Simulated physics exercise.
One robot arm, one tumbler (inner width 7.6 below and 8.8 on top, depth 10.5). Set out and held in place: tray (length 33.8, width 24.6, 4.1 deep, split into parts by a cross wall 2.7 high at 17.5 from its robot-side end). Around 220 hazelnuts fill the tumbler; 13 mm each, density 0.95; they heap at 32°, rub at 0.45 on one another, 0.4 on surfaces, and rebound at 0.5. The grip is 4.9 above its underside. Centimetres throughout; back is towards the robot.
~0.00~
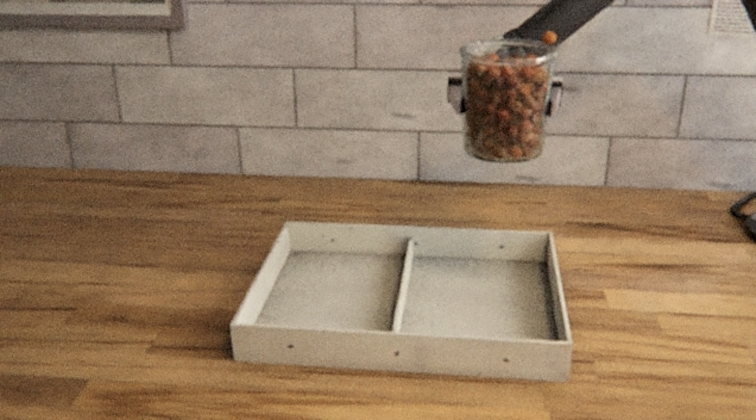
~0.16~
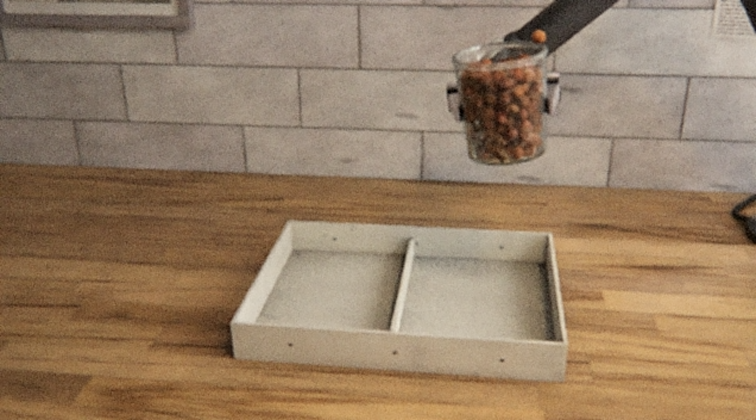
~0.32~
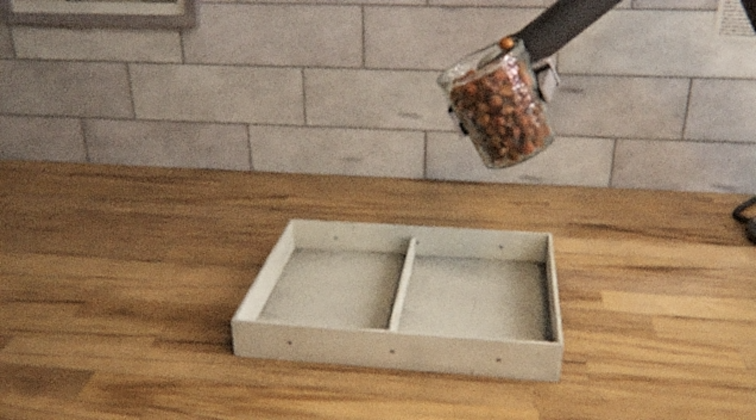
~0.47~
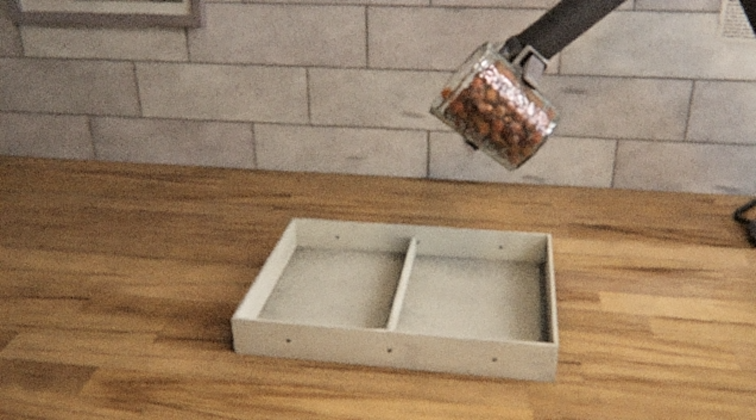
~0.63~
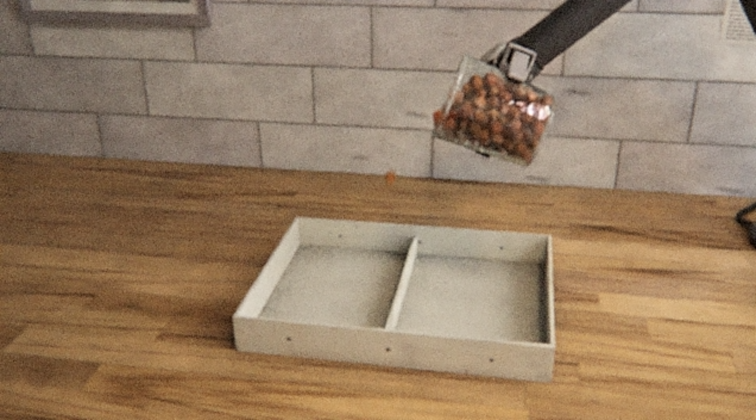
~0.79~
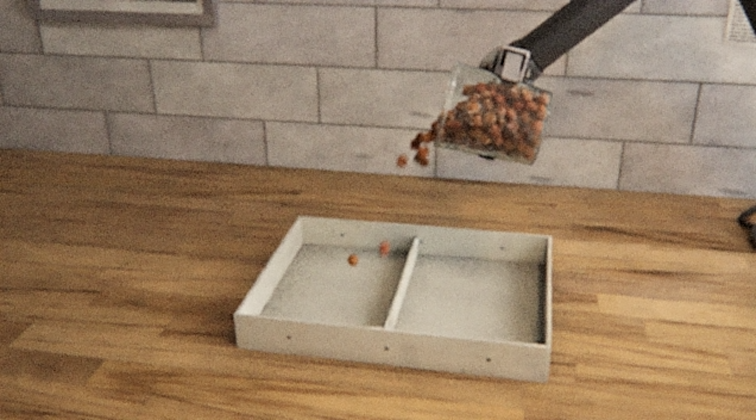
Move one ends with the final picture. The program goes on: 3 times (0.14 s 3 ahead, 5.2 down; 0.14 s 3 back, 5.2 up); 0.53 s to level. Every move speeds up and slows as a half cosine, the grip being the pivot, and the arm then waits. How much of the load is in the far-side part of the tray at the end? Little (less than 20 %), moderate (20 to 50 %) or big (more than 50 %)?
In the far-side part of the tray the share is moderate, 20 to 50 %.
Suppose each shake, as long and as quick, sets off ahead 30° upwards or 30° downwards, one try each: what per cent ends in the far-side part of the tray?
About 80 and 50 per cent.
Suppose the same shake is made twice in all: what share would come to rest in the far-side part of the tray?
In that case some 25 per cent.
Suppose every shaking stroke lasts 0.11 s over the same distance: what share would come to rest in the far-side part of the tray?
It would be near 40 per cent.
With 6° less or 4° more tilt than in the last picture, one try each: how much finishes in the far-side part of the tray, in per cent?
About 20 and 40 per cent.
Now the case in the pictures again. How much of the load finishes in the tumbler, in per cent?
Some 65 per cent.
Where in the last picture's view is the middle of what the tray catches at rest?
At about (348, 292).
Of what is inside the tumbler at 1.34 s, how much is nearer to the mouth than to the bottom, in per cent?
Roughly 40 per cent.
By 1.34 s, tilted 78° forward, highest piece 27 above the table; 165 in the tumbler, 37 in the far-side part, 4 in the robot-side part, 18 in flight or on a rim.
By 1.89 s, tilted 41° forward, highest piece 27 above the table; 143 in the tumbler, 67 in the far-side part, 14 in the robot-side part.
By 2.36 s, level, highest piece 29 above the table; 143 in the tumbler, 67 in the far-side part, 14 in the robot-side part.
By 3.41 s, level, highest piece 29 above the table; 143 in the tumbler, 67 in the far-side part, 14 in the robot-side part.
Final count, 143 in the tumbler, 67 in the far-side part, 14 in the robot-side part. That is 30 % in the far-side part of the tray.
